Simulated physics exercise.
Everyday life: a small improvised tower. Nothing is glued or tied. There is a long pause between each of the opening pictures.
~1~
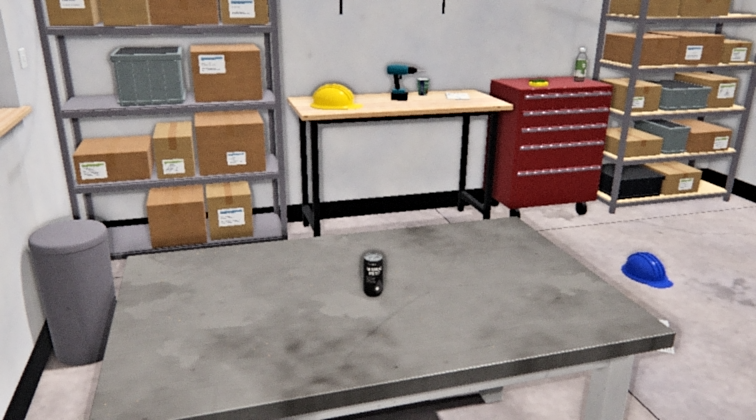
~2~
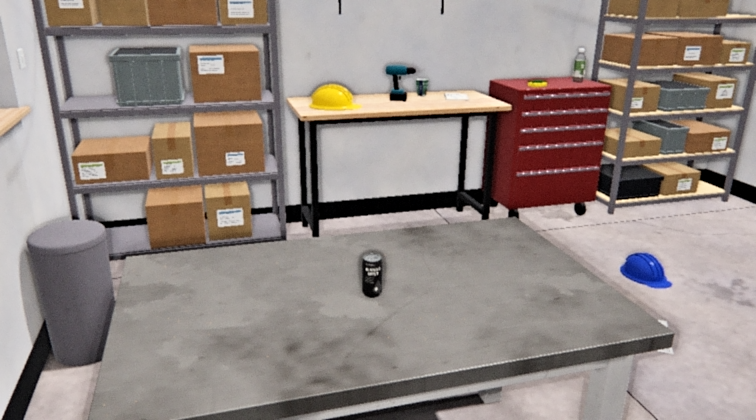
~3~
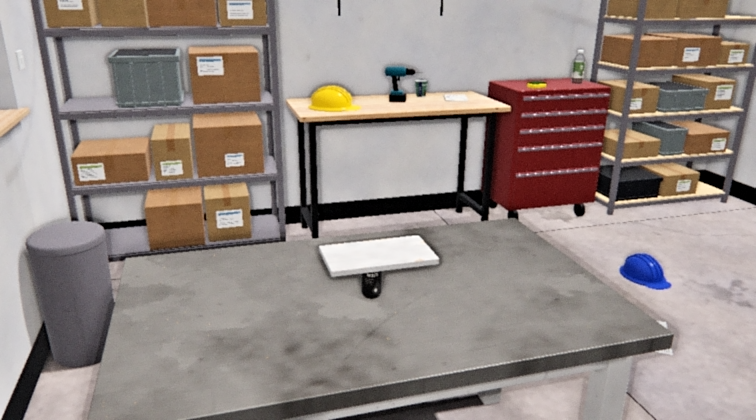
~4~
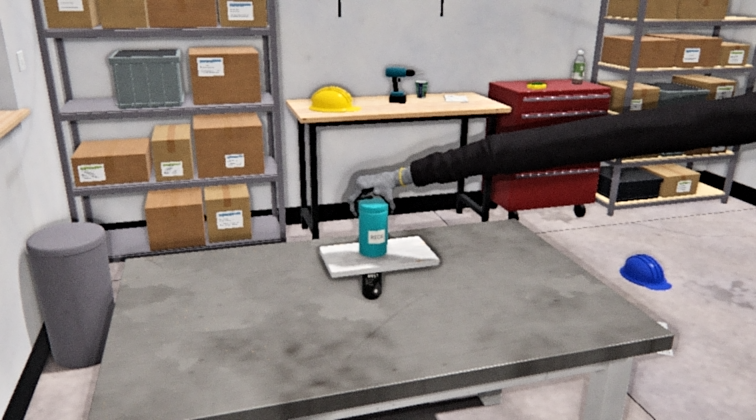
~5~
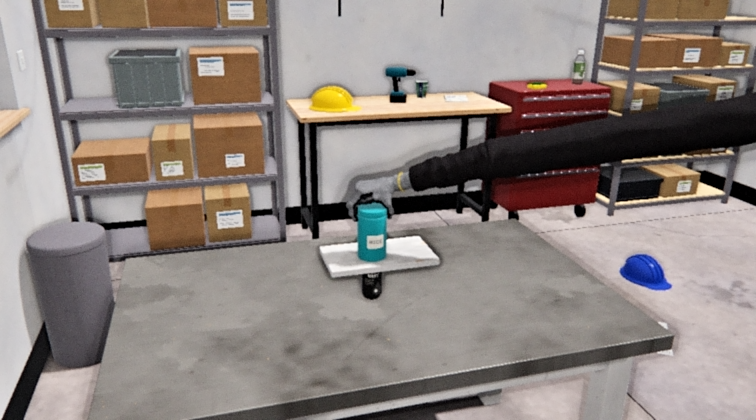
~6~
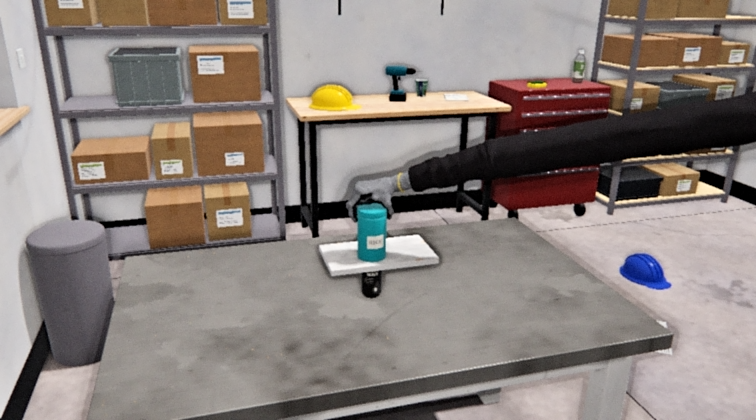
In a workshop or storeroom with a grey-topped table in front, a fixed, slightly raised view faces shelves of cardboard boxes and a red drawer cabinet. A small black can stands mid-table, with a yellow helmet on the bench behind and a blue one on the floor at right. A white board appears atop the can, then a dark-sleeved, grey-gloved arm from the right lowers a turquoise jar slightly onto it.
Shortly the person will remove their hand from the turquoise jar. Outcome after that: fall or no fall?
No fall.
Then, 0.10 s past the last view, things are still on the move.
Then, 0.30 s past the last view, nothing moves.
Then, 0.60 s past the last view, turquoise jar resting near (372, 233).
Finally, all 3 still in place. Final places as the last picture's camera would see them, turquoise jar near (372, 233). The stack keeps its balance.
